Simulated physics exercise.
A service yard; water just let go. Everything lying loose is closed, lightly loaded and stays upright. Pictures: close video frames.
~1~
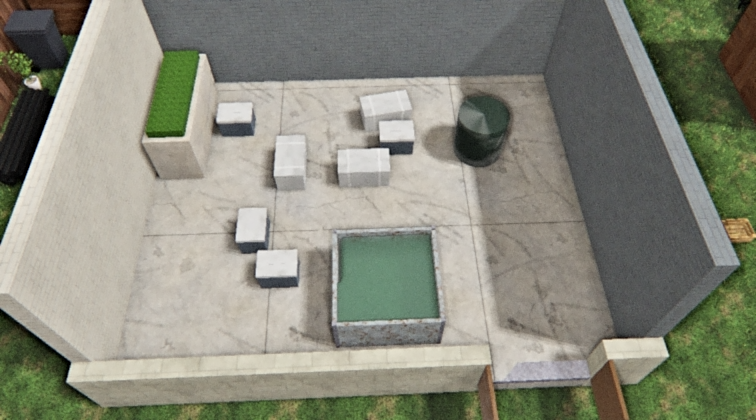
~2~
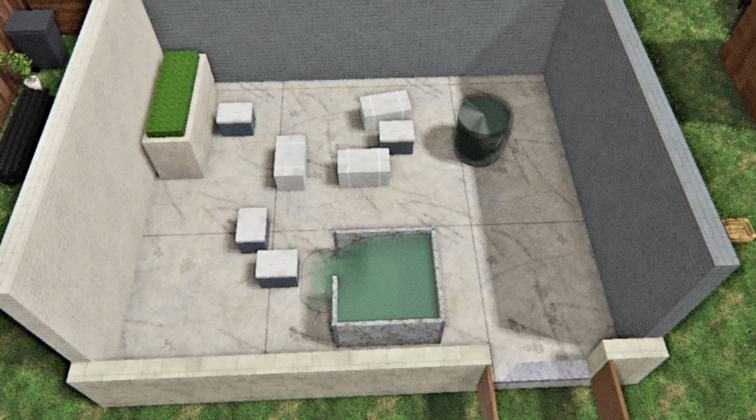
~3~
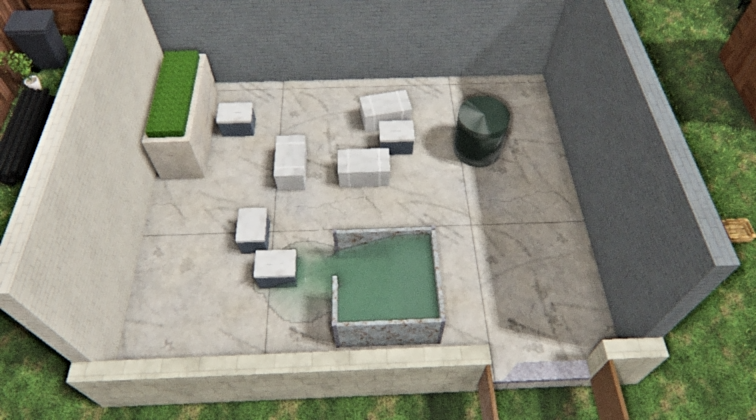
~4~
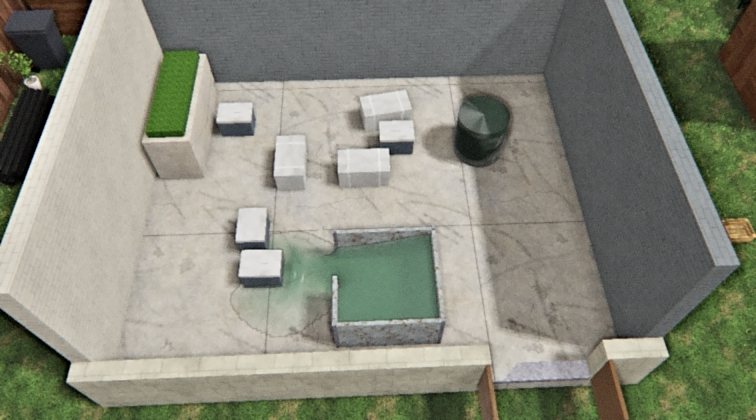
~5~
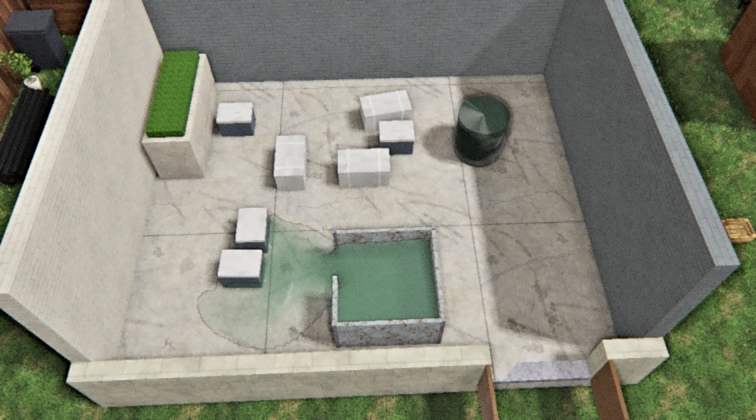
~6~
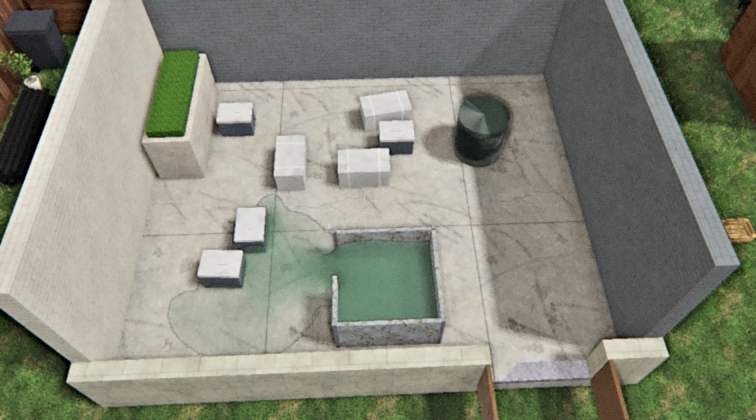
In a walled yard, green water pours from a stone tank and pushes one block left.
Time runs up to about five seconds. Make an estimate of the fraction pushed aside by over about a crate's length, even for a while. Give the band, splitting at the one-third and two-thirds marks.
The share lands in the bottom band, under a third.
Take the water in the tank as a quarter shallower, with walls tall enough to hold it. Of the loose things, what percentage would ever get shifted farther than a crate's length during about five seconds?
About 30 %.
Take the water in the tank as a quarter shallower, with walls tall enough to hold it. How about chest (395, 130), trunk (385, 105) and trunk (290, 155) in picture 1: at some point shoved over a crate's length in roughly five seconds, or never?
Result by item: Didn't cover it; didn't cover it; didn't cover it.
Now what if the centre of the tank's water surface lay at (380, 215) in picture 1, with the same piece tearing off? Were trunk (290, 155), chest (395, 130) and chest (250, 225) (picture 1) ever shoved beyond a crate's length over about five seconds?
Well, in order they come out as moved that far, stayed within it and moved that far.
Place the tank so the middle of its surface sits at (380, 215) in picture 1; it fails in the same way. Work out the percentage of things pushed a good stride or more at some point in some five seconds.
About 40 %.
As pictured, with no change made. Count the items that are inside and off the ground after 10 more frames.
The answer is 2.
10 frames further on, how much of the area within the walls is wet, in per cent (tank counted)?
Roughly 35 in a hundred.
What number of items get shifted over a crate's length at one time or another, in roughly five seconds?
That works out to 2.
A moment on, 1 of 7 are well off their spots; 0 afloat.
Next, 2 of 7 are well off their spots; 2 afloat.
Later, 2 of 7 are well off their spots; 2 afloat.
In the end, 2 of 7 are well off their spots, and 2 have been at some point; 1 afloat.
